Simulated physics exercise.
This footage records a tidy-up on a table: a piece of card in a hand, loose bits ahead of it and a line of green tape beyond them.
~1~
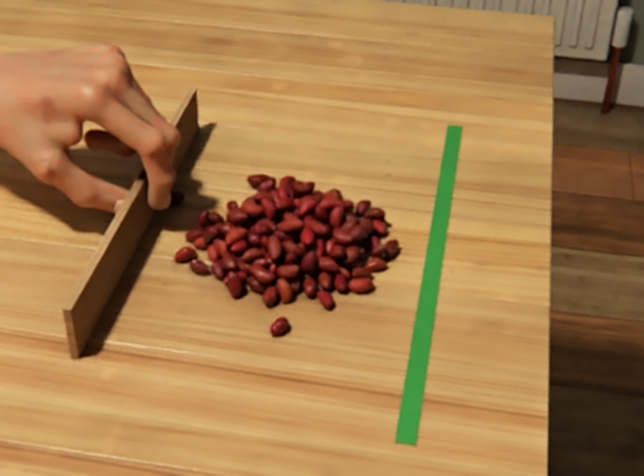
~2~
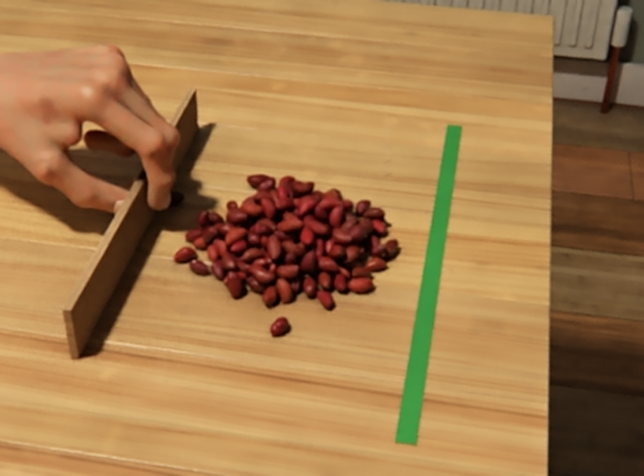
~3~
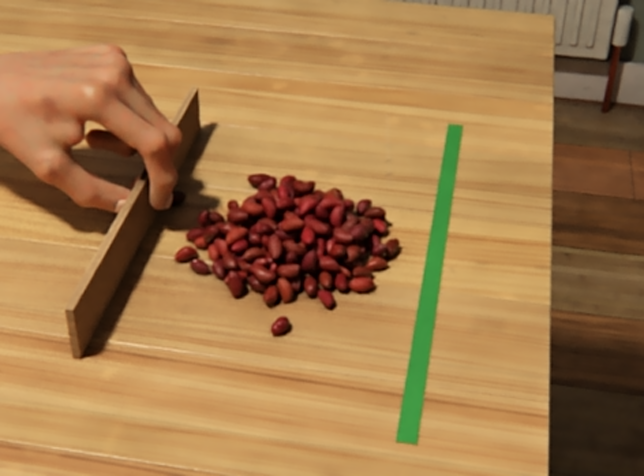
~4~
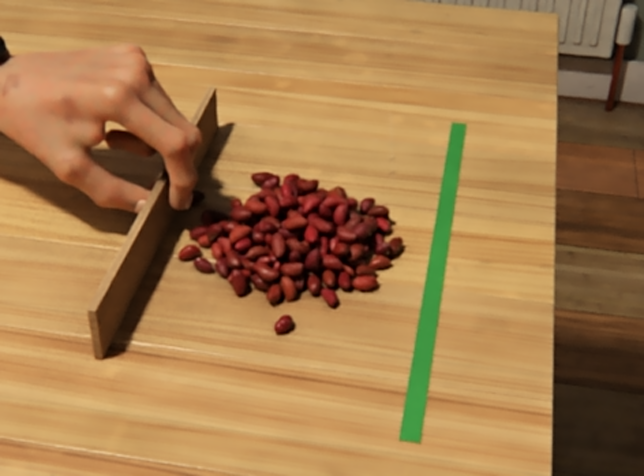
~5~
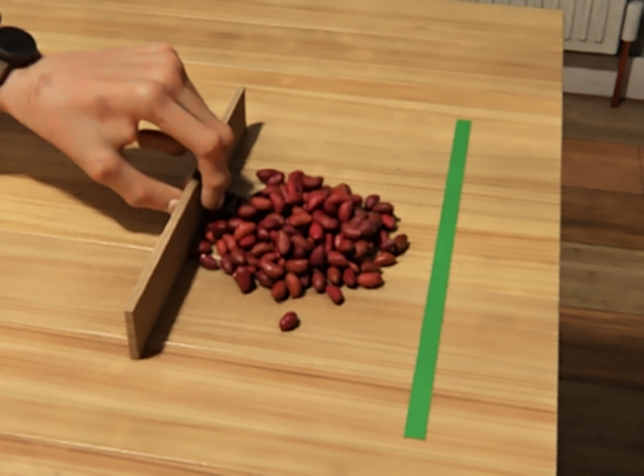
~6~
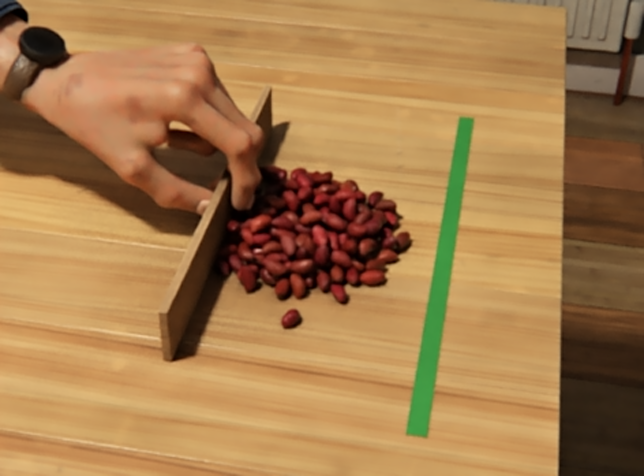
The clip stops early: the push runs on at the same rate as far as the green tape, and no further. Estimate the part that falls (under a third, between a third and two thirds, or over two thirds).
By the finish, less than one third of it has gone over the edge.
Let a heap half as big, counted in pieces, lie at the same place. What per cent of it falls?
Estimate: Around 0 %.
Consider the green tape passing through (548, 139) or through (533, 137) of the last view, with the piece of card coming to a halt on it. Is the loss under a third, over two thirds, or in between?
Result 1: Over two thirds. Result 2: More than two thirds.
Soon, piece of card still moving, near (344, 196); heap all on the table, its front near (490, 265).
A while on, piece of card stopped at the green tape; heap a small part over the edge.
Towards the end, piece of card stopped at the green tape; heap about a quarter over the edge.
Finally, piece of card stopped at the green tape; heap about a quarter over the edge.
